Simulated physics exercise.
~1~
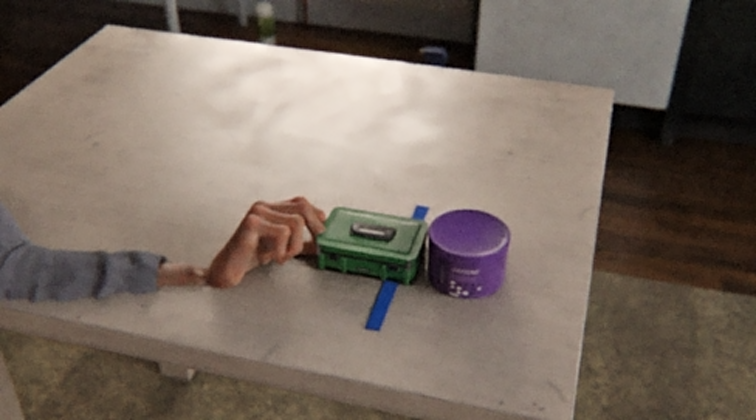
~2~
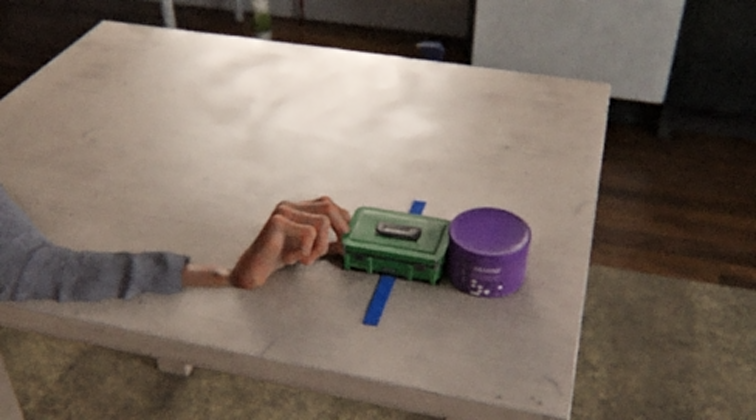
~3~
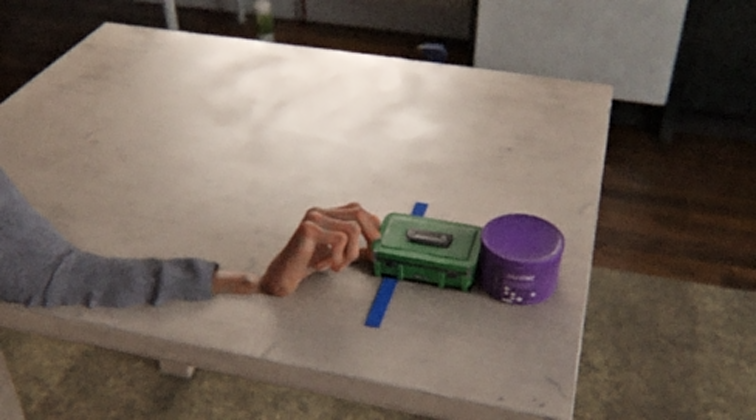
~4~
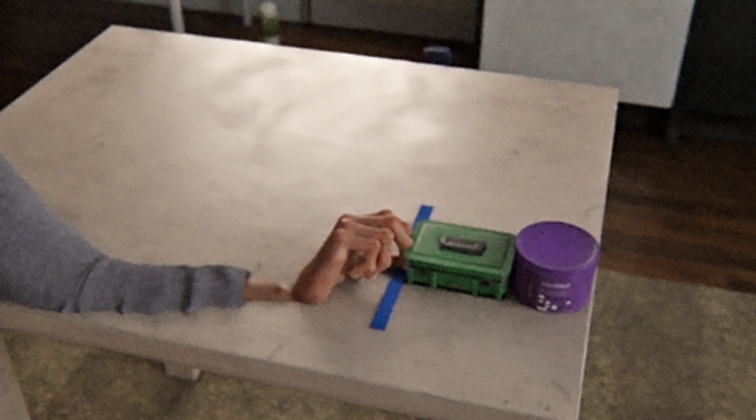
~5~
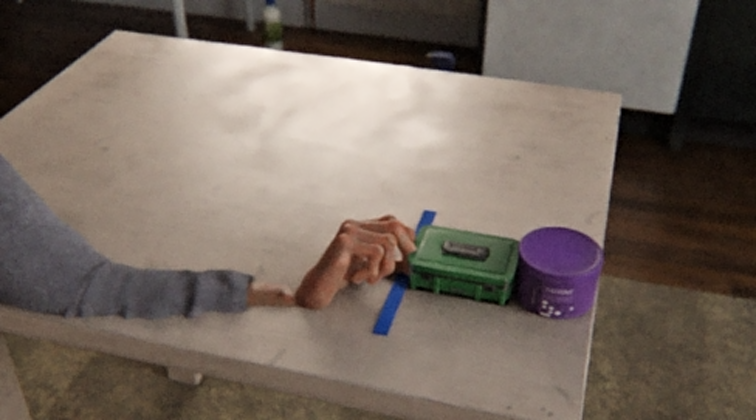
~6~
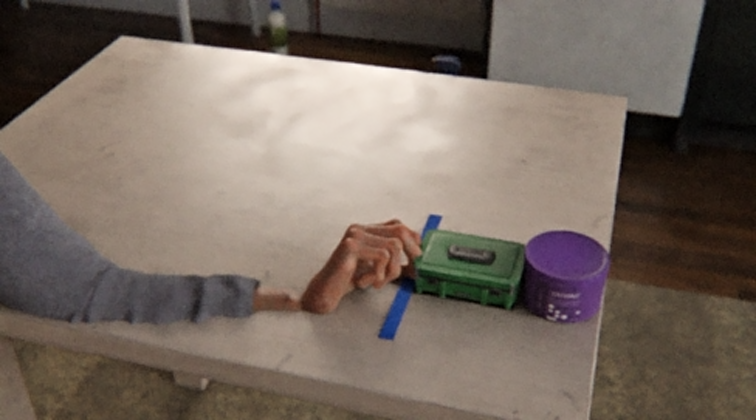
The footage shows a hand pushing a green case to the right across a pale table, over a strip of blue tape, with a purple tub sliding along ahead of it. The hand then stops, leaving the case just past the tape and the tub still on the tabletop near the right edge.
